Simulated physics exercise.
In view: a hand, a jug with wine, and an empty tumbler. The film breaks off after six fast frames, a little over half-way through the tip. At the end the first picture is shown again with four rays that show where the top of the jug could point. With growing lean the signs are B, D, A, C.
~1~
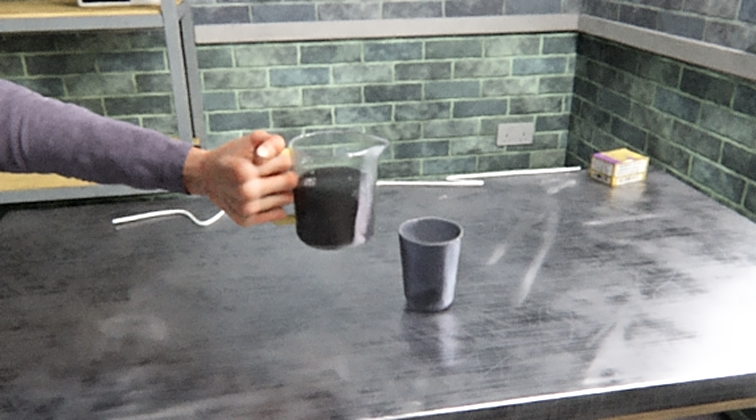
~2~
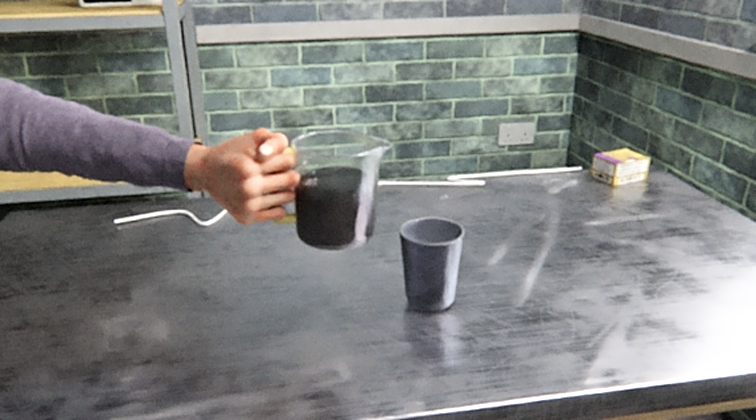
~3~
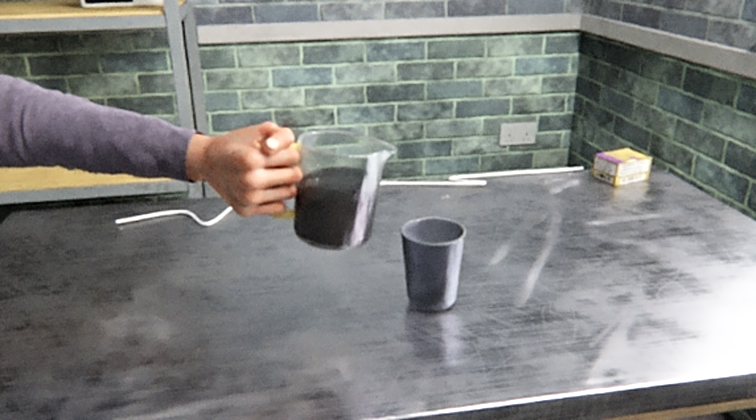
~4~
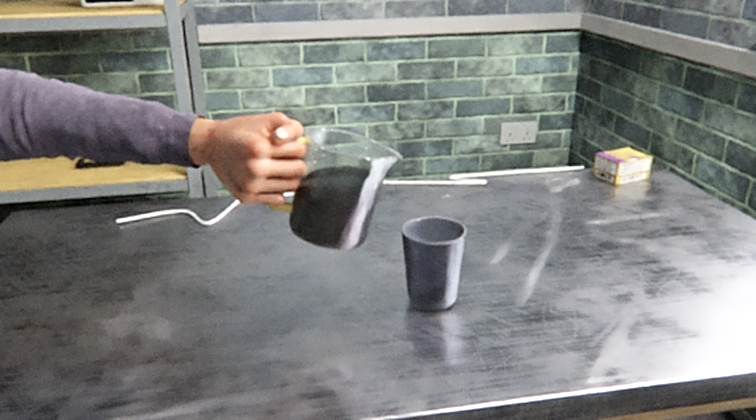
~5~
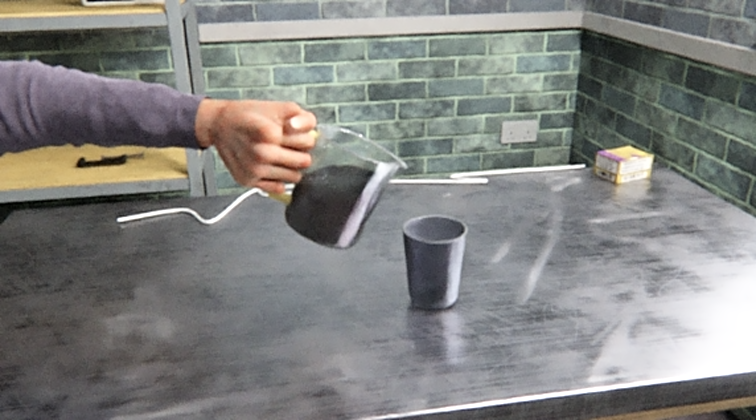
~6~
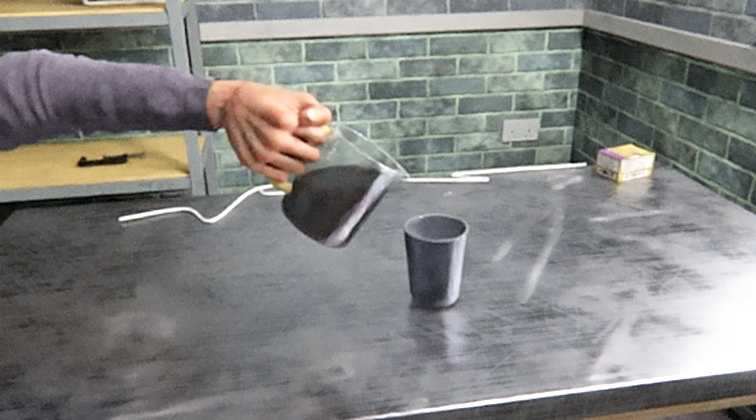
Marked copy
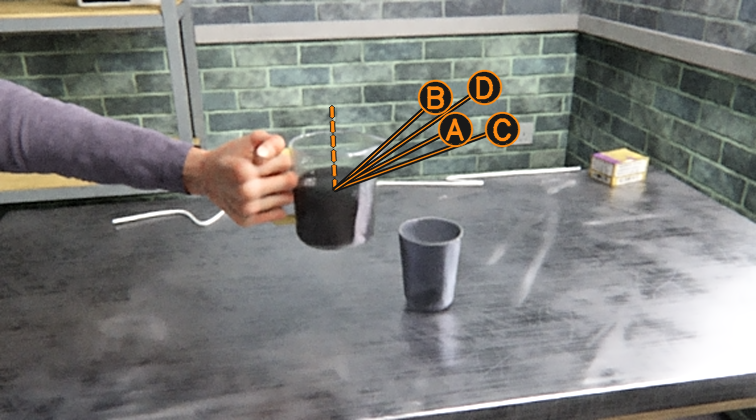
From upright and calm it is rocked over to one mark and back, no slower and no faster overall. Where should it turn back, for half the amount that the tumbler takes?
Mark A.
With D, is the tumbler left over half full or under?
Under.
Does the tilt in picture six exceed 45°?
No.
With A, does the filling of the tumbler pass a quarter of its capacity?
Yes, clearly.
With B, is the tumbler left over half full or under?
Under.
On the marked copy, A at (439, 135); B at (423, 110); C at (485, 134); D at (470, 96).
With A, the tumbler ends with about 49 % of what it can hold.
With B, the tumbler ends with about 13 % of what it can hold.
With C, the tumbler ends with about 70 % of what it can hold.
With D, the tumbler ends with about 29 % of what it can hold.
